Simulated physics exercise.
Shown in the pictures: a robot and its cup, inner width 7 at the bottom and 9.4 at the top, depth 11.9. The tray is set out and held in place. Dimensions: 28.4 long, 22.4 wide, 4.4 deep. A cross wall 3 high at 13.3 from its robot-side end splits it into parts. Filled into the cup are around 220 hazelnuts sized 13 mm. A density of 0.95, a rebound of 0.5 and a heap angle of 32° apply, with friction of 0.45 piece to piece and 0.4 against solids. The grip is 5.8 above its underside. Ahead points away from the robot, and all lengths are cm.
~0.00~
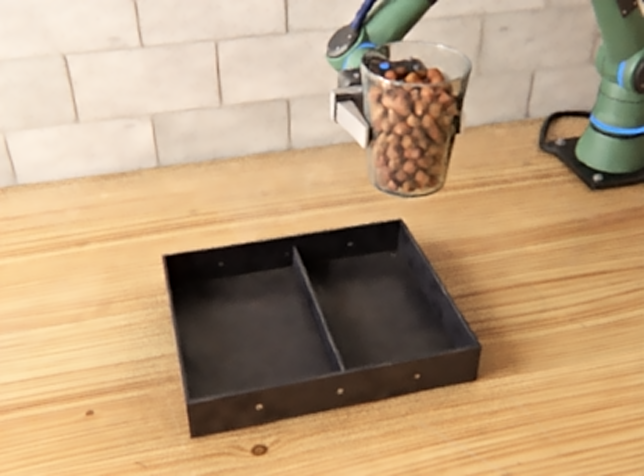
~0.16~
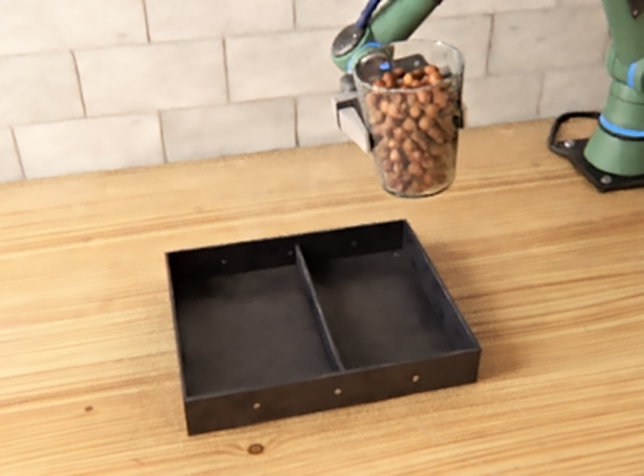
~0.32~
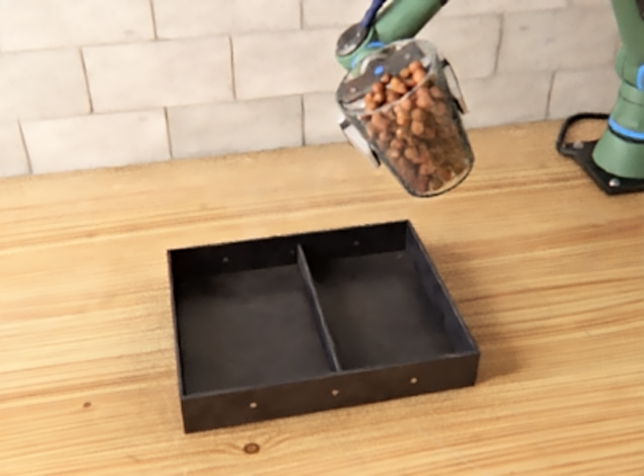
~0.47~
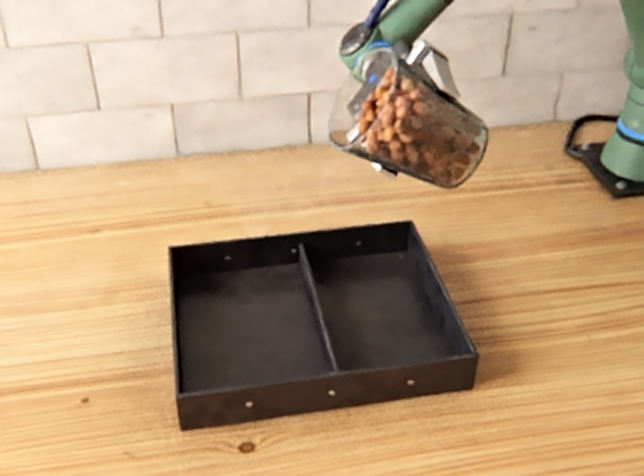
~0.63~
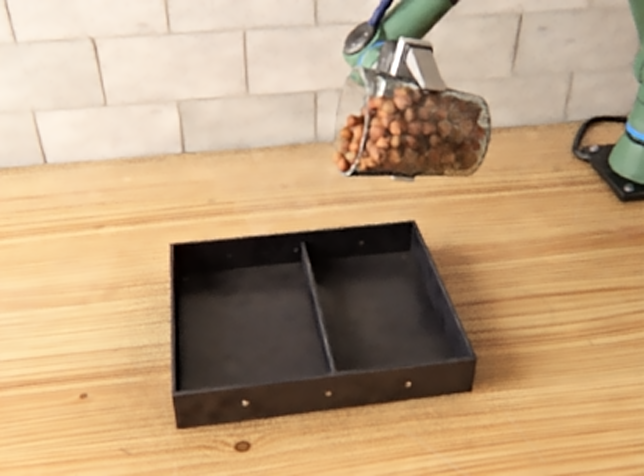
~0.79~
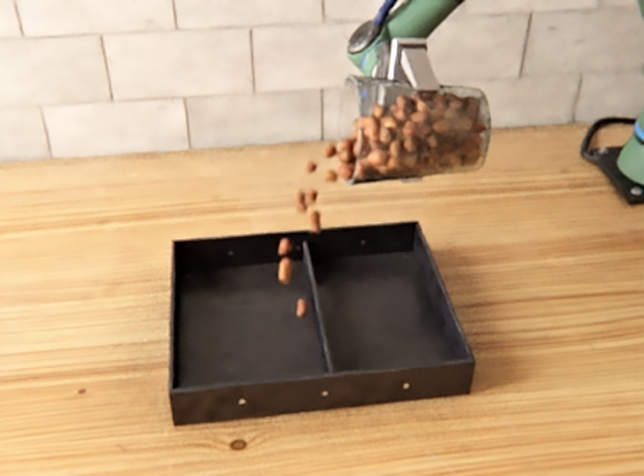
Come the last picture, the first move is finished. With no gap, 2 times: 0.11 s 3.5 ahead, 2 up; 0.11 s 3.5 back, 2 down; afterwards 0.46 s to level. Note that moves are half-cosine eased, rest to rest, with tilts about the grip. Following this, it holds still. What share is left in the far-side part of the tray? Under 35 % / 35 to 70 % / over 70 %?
Over 70 %.
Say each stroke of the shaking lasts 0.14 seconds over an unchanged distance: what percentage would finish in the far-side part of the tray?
In that case some 75 per cent.
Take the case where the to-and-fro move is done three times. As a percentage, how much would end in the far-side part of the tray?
90 per cent.
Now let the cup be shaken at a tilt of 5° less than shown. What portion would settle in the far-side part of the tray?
Estimate: Close to 75 per cent.
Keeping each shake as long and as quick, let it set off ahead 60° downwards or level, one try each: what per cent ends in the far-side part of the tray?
Roughly 35 per cent, then 80 per cent.
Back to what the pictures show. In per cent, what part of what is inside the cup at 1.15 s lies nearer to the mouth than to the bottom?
That share comes to roughly 85 percent.
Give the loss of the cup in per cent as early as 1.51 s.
90 %.
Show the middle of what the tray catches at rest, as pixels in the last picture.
It lands close to (223, 331).
By 1.15 s, tilted 86° forward, highest piece 25 above the table; 139 in the far-side part, 70 in the cup, 14 in flight or on a rim.
By 1.51 s, tilted 29° forward, highest piece 26 above the table; 193 in the far-side part, 26 in the cup, 3 in the robot-side part, 1 in flight or on a rim.
By 1.89 s, level, highest piece 20 above the table; 193 in the far-side part, 26 in the cup, 3 in the robot-side part, 1 on the table or floor.
By 2.94 s, level, highest piece 20 above the table; 193 in the far-side part, 26 in the cup, 3 in the robot-side part, 1 on the table or floor.
Final count, 193 in the far-side part, 26 in the cup, 3 in the robot-side part, 1 on the table or floor. That is 87 % in the far-side part of the tray.
